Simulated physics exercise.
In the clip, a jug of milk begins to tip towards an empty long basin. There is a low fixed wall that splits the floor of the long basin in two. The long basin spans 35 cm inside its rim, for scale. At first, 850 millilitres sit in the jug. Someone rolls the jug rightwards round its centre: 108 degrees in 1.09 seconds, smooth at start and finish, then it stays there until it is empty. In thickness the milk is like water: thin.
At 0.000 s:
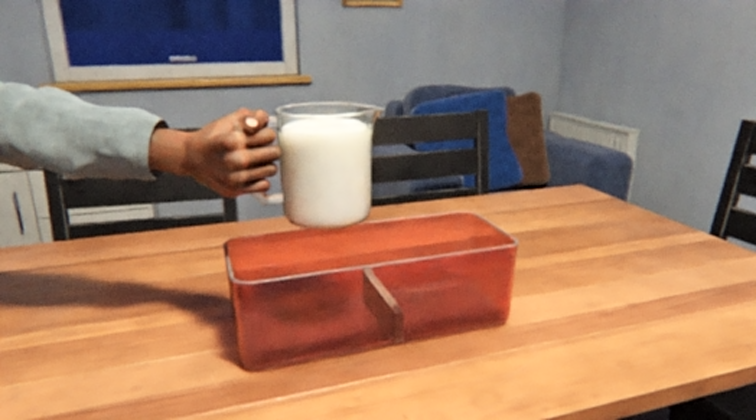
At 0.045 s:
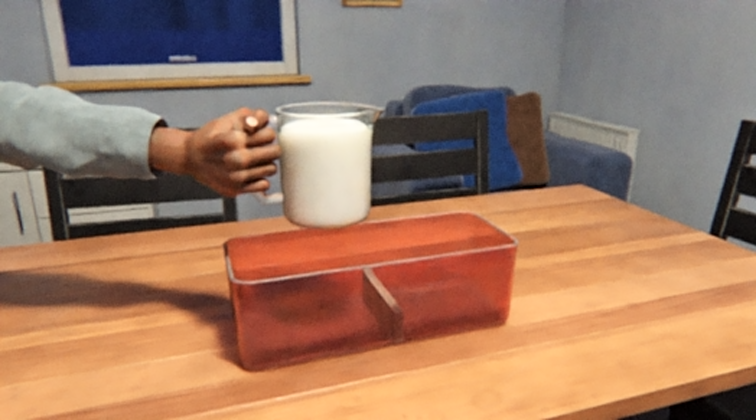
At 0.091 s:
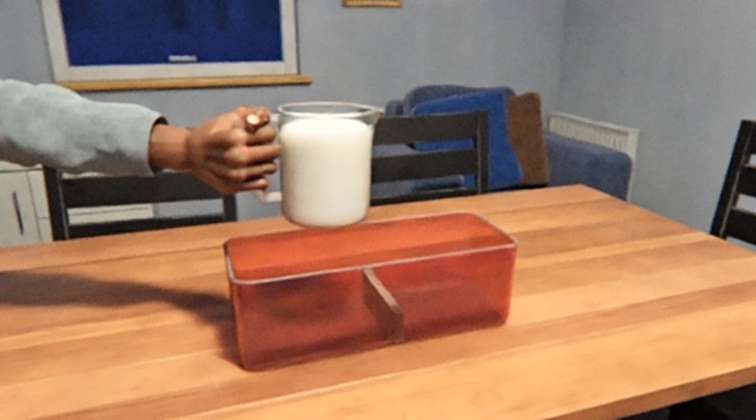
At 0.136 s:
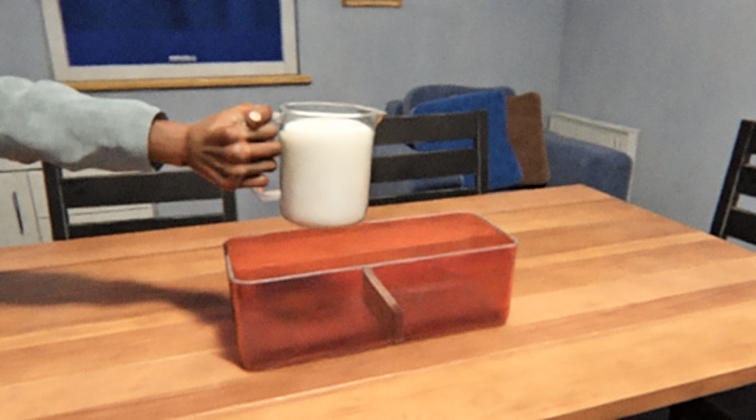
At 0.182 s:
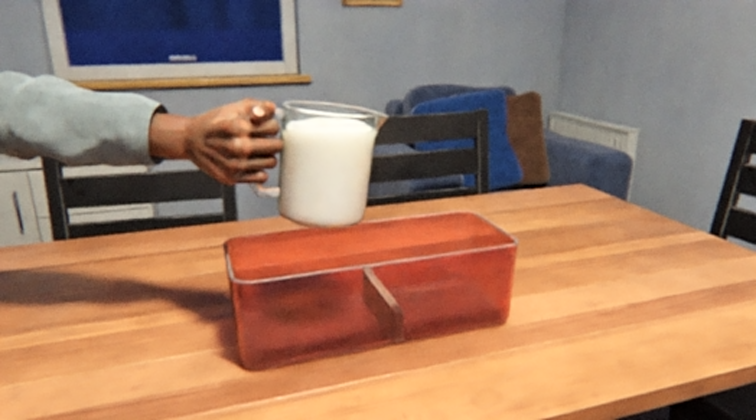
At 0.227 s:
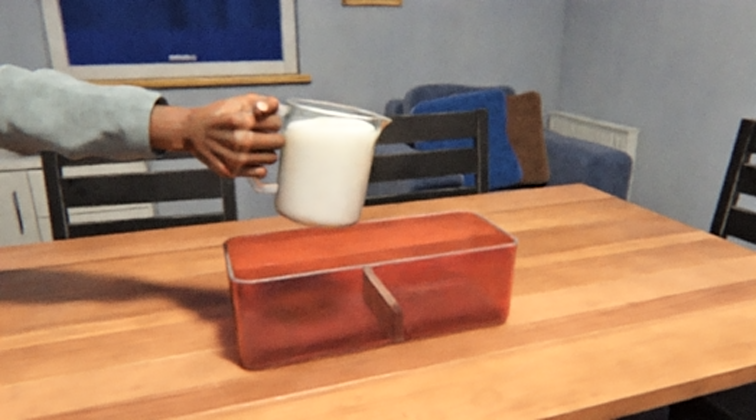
A hand slowly tilts a jug of milk slightly rightwards above a long red basin.
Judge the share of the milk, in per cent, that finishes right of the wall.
92 percent, roughly.
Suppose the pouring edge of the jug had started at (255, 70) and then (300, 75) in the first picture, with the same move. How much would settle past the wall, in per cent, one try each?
I'd say 5 percent on the first go, 25 percent on the next.
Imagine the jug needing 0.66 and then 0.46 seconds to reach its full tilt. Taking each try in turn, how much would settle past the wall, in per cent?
About 90 %, then about 90 %.
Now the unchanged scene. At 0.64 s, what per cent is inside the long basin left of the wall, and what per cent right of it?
I'd say about 0 left and about 6 right.
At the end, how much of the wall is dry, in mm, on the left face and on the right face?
Close to 40 mm left and close to 2 mm right.
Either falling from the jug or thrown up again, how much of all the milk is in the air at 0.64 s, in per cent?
It comes to roughly 12 per cent.
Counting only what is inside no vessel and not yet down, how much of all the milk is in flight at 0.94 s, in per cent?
Estimated airborne part: Roughly 14 per cent.
Then, 0.64 s in, the tilt is 68° and 81 per cent is still to pour, 0 is left of the wall and 6 right of it.
Then, 0.94 s in, the tilt is 103° and 27 per cent is still to pour, 1 is left of the wall and 59 right of it.
Then, 1.25 s in, the tilt is 108° and 2 per cent is still to pour, 6 is left of the wall and 90 right of it.
Then, 1.59 s in, the tilt is 108° and 0 per cent is still to pour, 7 is left of the wall and 92 right of it.
Finally, 7 per cent lies left of the wall, 92 right of it and 1 outside.
